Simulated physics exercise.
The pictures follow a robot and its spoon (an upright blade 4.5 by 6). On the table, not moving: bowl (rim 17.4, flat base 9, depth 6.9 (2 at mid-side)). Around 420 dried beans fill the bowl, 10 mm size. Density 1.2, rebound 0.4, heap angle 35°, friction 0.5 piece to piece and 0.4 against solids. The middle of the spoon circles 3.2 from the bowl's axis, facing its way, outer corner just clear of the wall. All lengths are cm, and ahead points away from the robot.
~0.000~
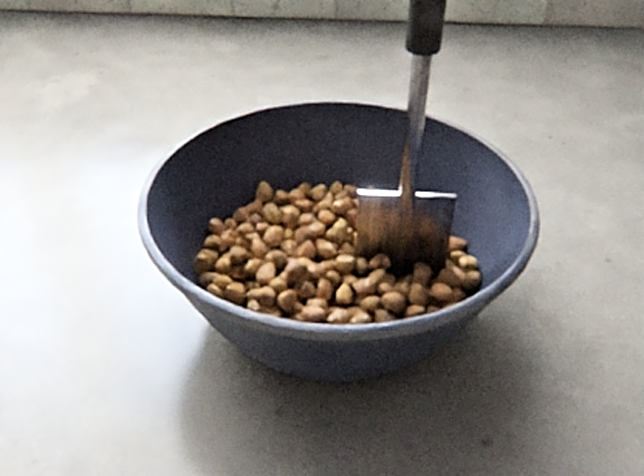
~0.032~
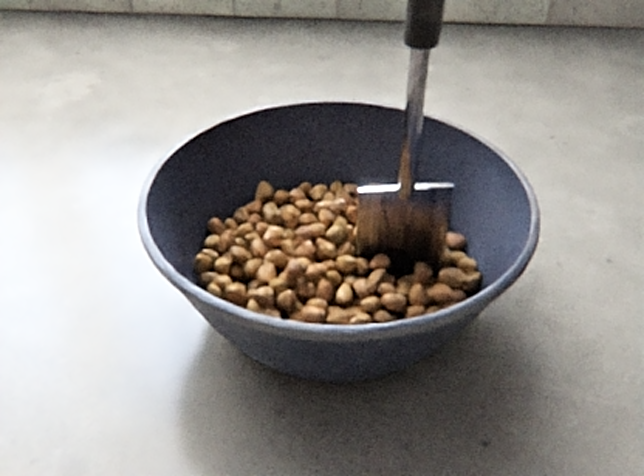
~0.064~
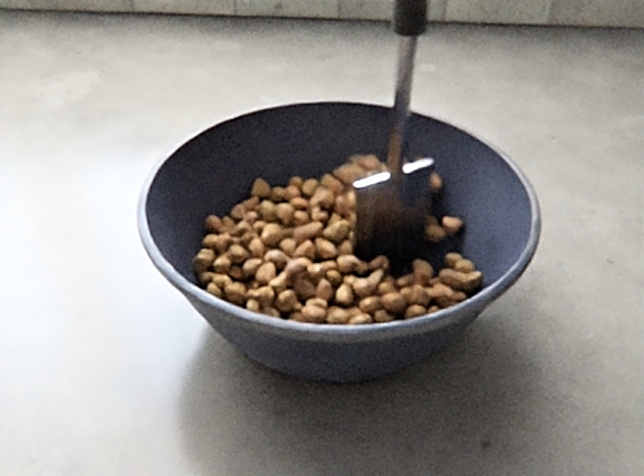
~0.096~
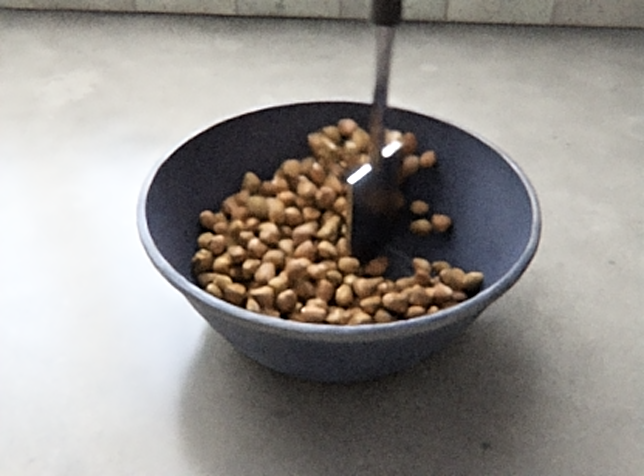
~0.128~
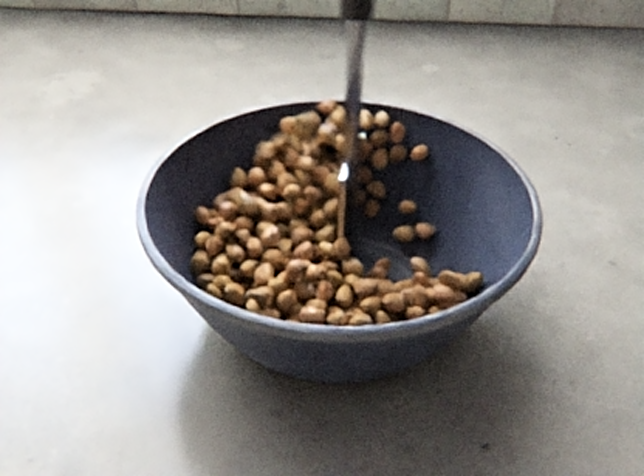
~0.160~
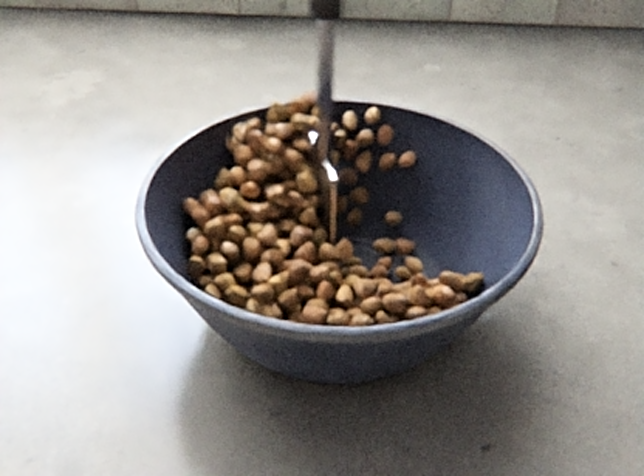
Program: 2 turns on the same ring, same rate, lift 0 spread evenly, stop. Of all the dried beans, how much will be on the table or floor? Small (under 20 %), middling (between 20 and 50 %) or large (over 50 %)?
A small share, under 20 %, ends on the table or floor.
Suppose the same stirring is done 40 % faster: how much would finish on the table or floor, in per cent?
In that case some 25 per cent.
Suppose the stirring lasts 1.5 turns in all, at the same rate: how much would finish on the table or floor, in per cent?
Then about 5 per cent.
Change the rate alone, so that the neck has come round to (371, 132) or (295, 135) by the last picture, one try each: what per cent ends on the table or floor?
About 0 and 20 per cent.
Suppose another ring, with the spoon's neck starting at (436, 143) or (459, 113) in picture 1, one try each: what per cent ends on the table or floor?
About 20 and 5 per cent.
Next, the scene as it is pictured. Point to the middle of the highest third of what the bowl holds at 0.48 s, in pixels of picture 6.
At about (454, 219).
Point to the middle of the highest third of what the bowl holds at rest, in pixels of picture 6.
Around (422, 206).
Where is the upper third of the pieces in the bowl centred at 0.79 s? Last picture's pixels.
At about (266, 295).
After 0.48 s, 345° round, highest piece 8 above the table; 399 in the bowl, 18 on the table or floor, 5 in flight or on the tool.
After 0.79 s, 225° round, highest piece 8 above the table; 392 in the bowl, 26 on the table or floor, 4 in flight or on the tool.
After 1.15 s, 0° round, highest piece 7 above the table; 369 in the bowl, 53 on the table or floor.
After 1.85 s, 0° round, highest piece 7 above the table; 369 in the bowl, 53 on the table or floor.
In the end, 369 in the bowl, 53 on the table or floor. That is 13 % on the table or floor.
